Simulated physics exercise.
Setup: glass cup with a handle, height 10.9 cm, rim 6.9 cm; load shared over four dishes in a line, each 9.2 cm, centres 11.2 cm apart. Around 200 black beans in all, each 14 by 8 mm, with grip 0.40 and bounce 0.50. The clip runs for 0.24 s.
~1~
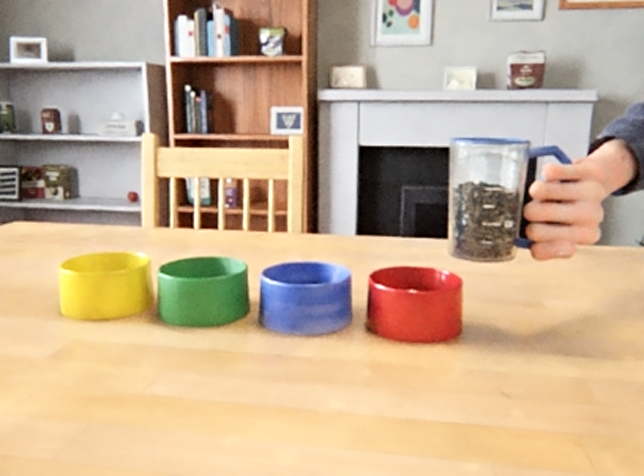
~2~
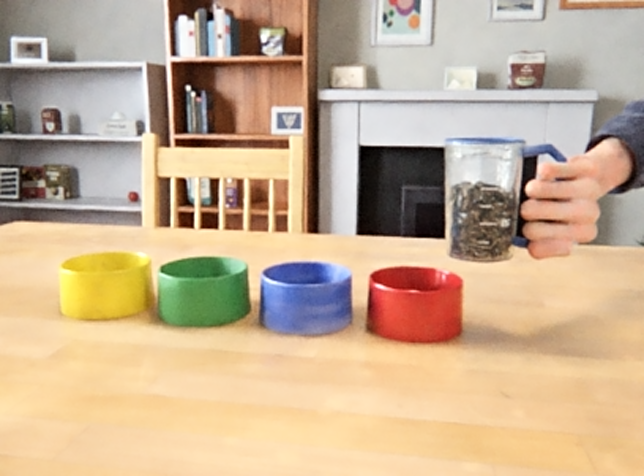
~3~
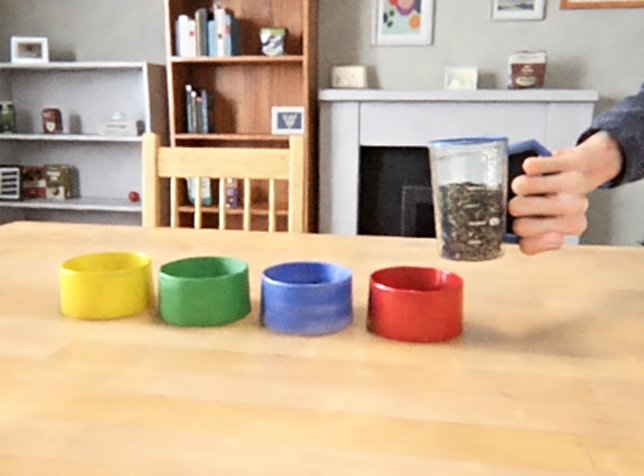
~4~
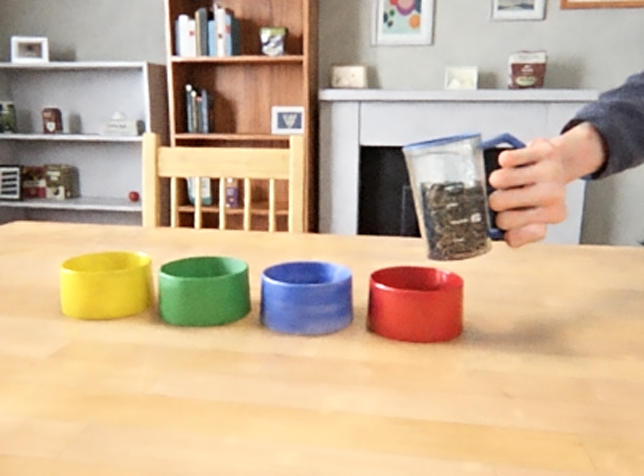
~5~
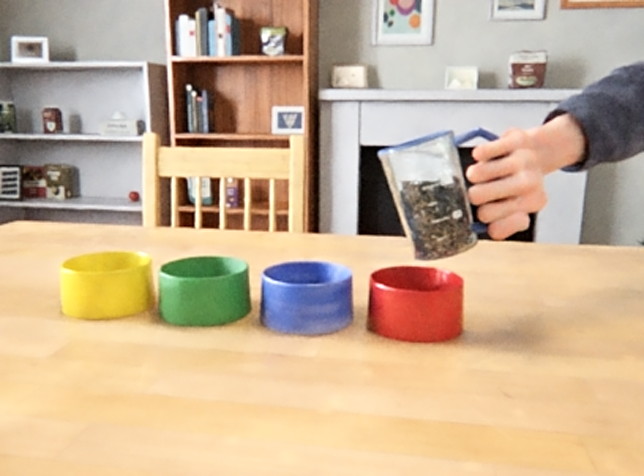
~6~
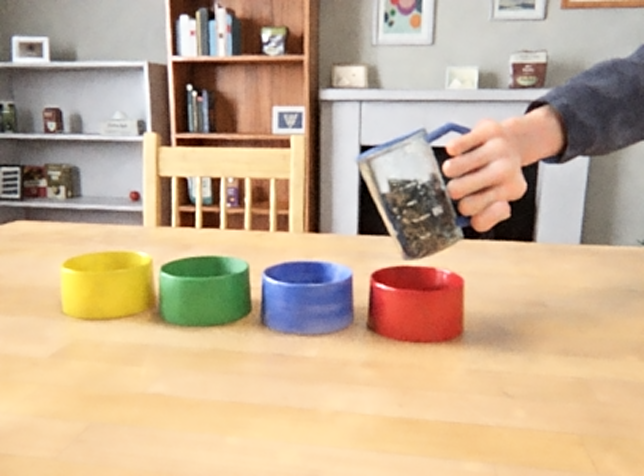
On a wooden table, a hand moving a clear cup of dark pieces left above a red dish, gradually tilting it leftward.
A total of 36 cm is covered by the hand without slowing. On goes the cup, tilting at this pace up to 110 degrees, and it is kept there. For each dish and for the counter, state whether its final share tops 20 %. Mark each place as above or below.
Marks: Red below, blue below, green below, yellow above, counter above.
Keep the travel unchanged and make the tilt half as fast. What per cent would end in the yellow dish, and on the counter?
Yellow 90, counter 10.
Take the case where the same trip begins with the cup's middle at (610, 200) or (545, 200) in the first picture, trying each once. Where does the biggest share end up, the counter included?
The winner: Green; yellow.
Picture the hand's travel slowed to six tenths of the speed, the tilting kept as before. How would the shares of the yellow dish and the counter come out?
Shares: Yellow 60, counter 10.
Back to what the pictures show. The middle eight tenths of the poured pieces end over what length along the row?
Length: Approx. 19 cm.
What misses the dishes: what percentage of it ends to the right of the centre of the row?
The answer is some 0 per cent.
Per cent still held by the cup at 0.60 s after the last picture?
Roughly 100 %.
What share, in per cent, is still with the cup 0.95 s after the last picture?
Some 20 %.
Then, 0.36 s after the last picture, tilt 73 degrees; cup holds 100 %.
Then, 0.60 s after the last picture, tilt 105 degrees; cup holds 100 %.
Then, 0.95 s after the last picture, tilt 110 degrees; cup holds 20 %, yellow 35 %.
In the end, red 0 %, blue 0 %, green 0 %, yellow 55 %, counter 45 %.
